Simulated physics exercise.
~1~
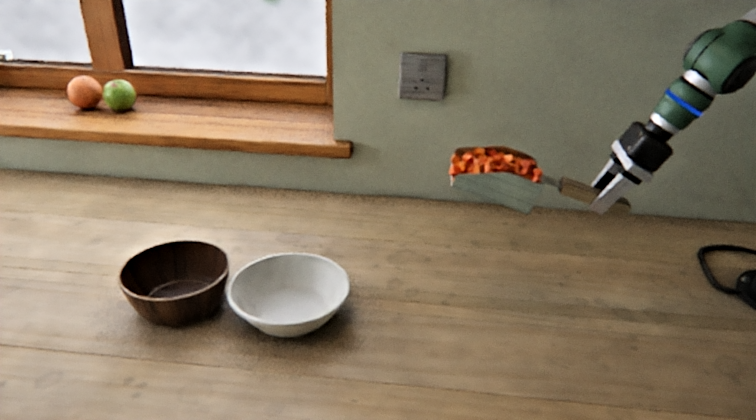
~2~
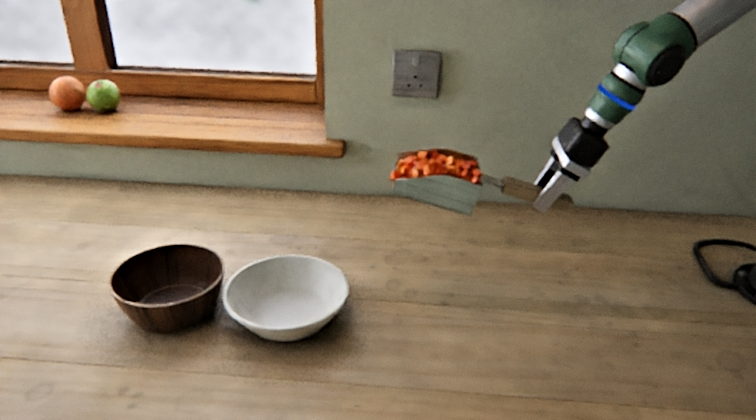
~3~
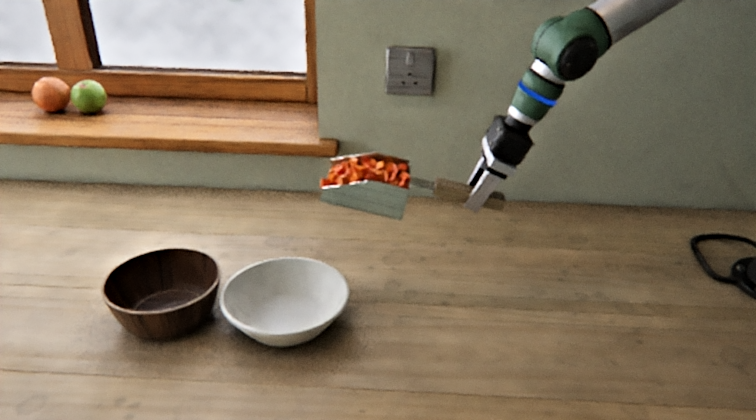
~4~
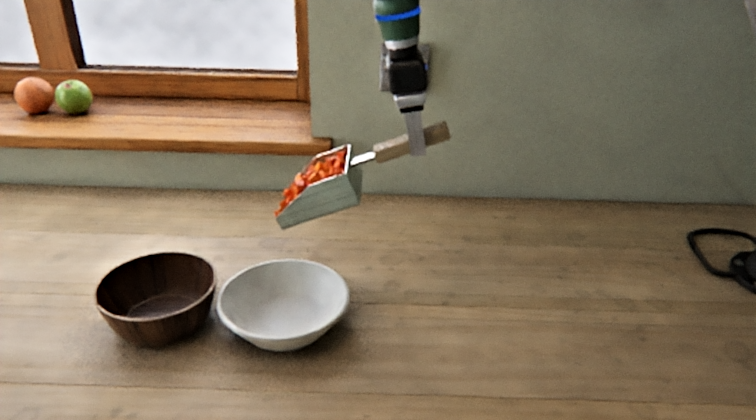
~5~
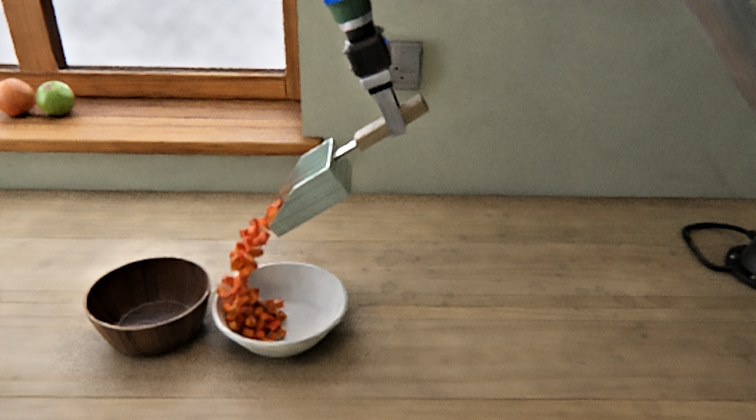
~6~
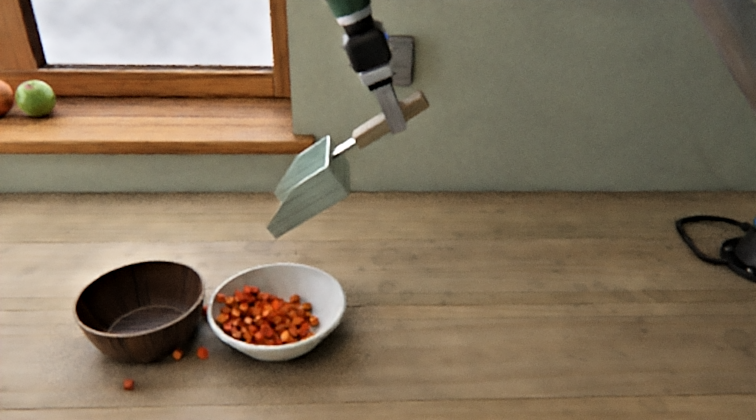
We see a robot arm carry a scoop of orange-red vegetable dice leftward above a wooden table, then tilt it and pour them into the white bowl beside a dark brown one; most settle in the white bowl, while a few pieces lie on the table.
